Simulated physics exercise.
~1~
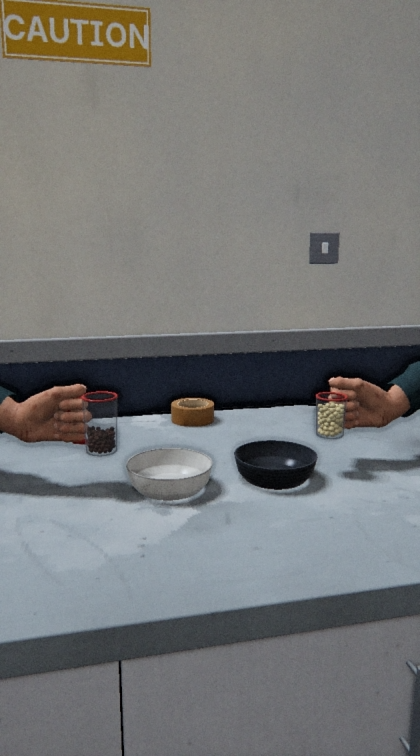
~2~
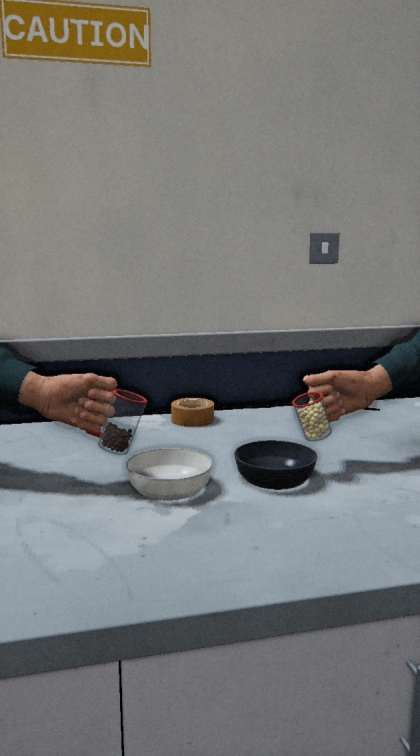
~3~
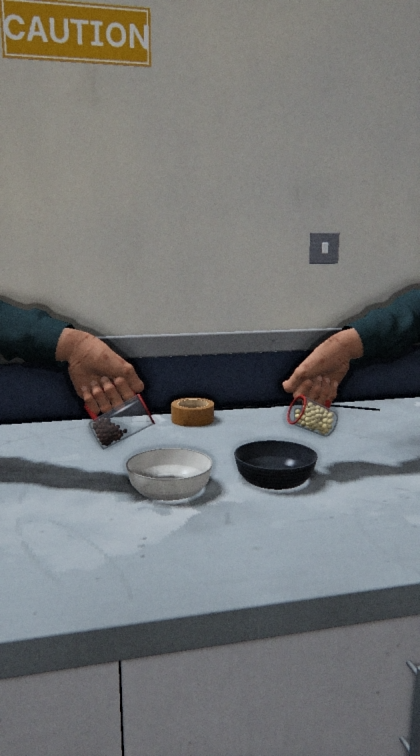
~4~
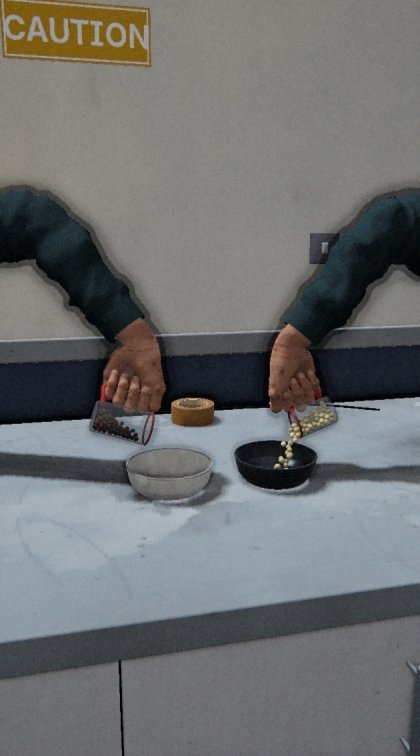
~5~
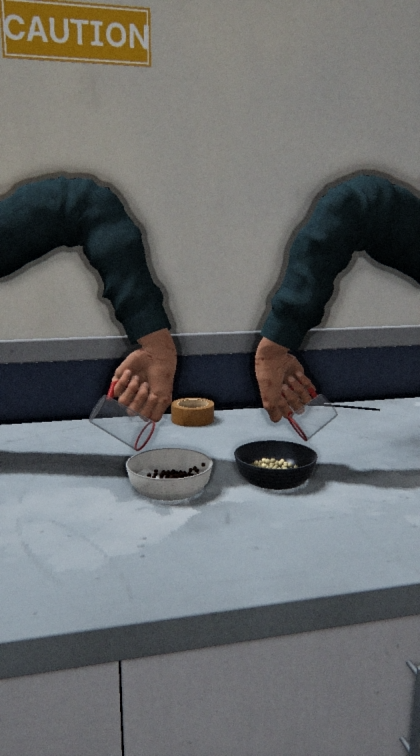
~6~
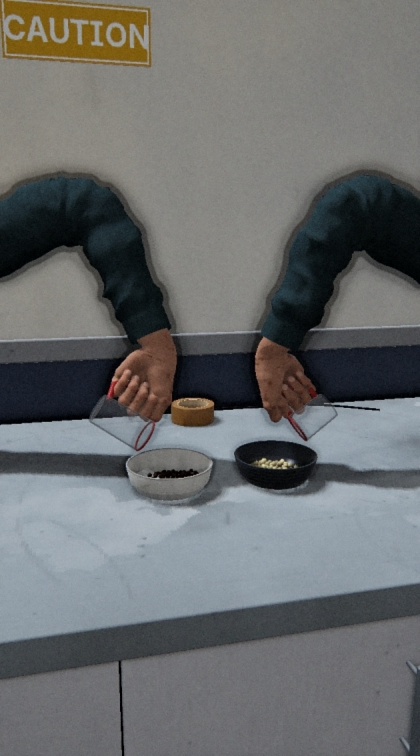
Two hands tipping clear cups over a white and a black bowl, dark pieces and pale beads all landing inside.
